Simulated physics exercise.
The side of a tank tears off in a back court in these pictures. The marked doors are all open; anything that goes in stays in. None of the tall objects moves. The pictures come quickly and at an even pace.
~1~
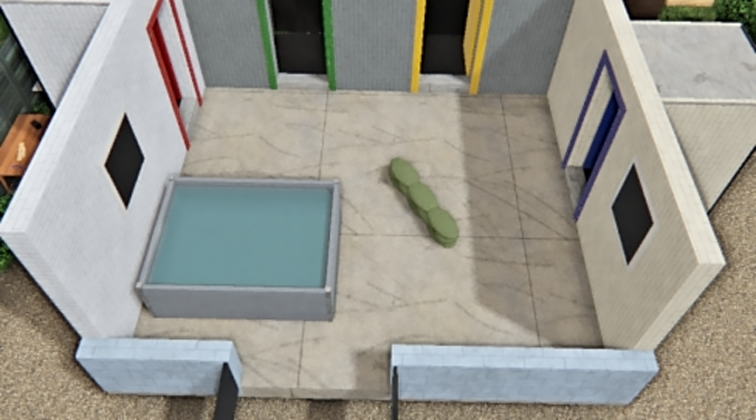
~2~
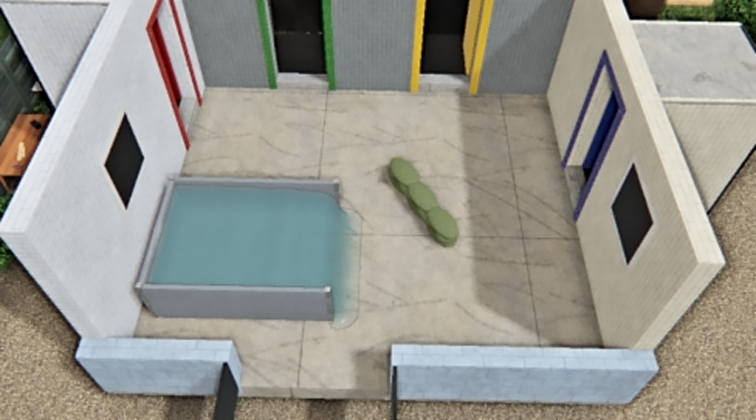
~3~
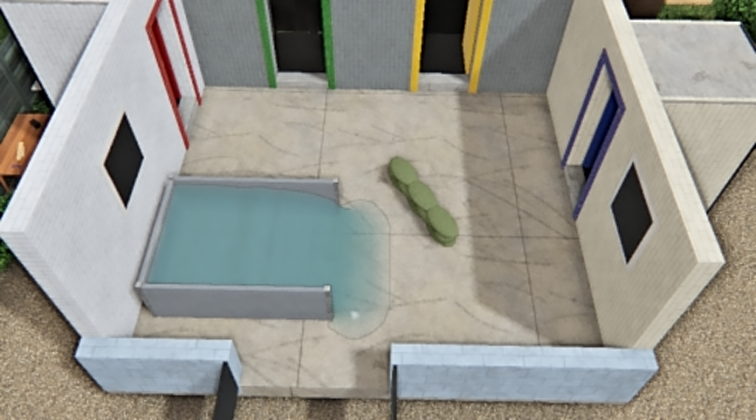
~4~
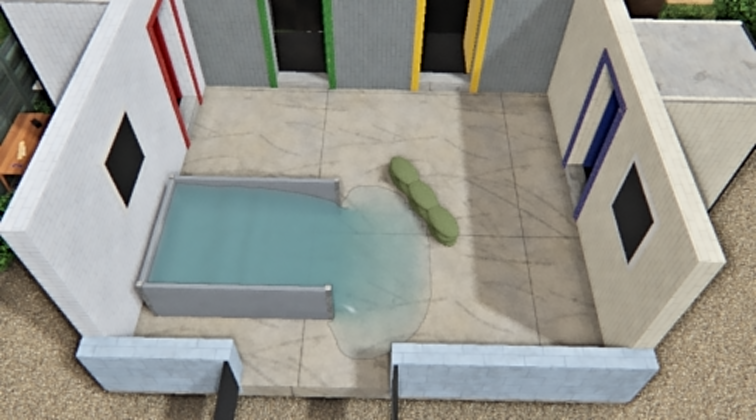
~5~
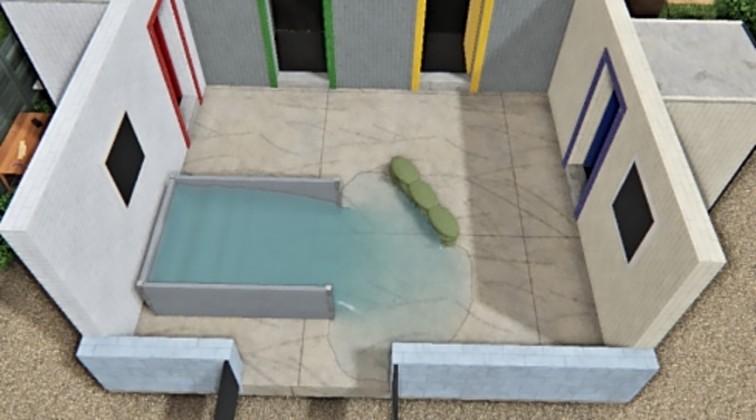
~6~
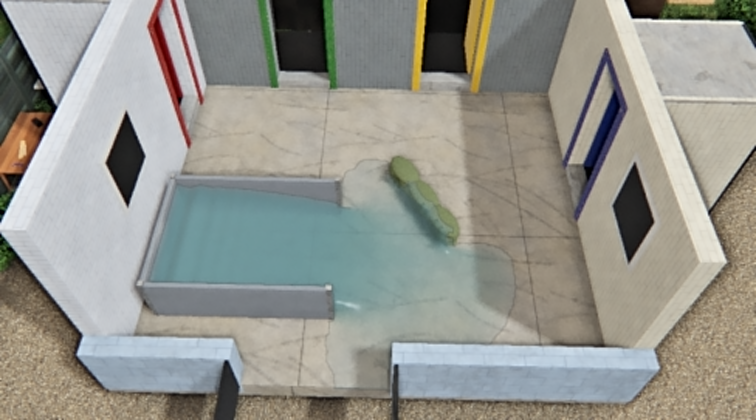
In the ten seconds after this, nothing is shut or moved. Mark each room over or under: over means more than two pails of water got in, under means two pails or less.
Blue door: Under, green door: Under, red door: Under, yellow door: Under.
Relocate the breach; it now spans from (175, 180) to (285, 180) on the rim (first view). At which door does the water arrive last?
The one in blue.
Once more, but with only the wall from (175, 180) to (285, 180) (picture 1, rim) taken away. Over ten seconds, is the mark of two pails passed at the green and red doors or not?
Taking them in order, the green one beats the mark, then the red one beats the mark.
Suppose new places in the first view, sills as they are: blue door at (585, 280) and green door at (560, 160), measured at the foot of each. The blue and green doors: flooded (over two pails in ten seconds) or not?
As I see it, the blue door tops the limit and the green door stays within the limit.
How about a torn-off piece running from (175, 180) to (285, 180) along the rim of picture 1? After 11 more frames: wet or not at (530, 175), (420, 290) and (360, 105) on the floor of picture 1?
Spot one ends up untouched by the spill, spot two untouched by the spill, spot three deluged.
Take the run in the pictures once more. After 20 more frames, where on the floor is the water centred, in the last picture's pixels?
Centre: Close to (414, 249).
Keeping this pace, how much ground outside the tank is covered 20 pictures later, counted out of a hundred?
Around 75 percent, give or take.
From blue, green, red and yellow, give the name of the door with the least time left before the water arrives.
The answer here is the one in blue.
A moment on, water covers 30 % of the floor; the blue door not reached, the green door not reached, the red door not reached, the yellow door not reached.
Next, water covers 45 % of the floor; the blue door wet at the sill, nothing in, the green door not reached, the red door not reached, the yellow door not reached.
Then, water covers 75 % of the floor; the blue door wet at the sill, nothing in, the green door wet at the sill, nothing in, the red door wet at the sill, nothing in, the yellow door not reached.
Later, water covers 90 % of the floor; the blue door wet at the sill, nothing in, the green door wet at the sill, nothing in, the red door wet at the sill, nothing in, the yellow door wet at the sill, nothing in.
In the end, water covers 95 % of the floor; the blue door wet at the sill, nothing in, the green door wet at the sill, nothing in, the red door wet at the sill, nothing in, the yellow door wet at the sill, nothing in.
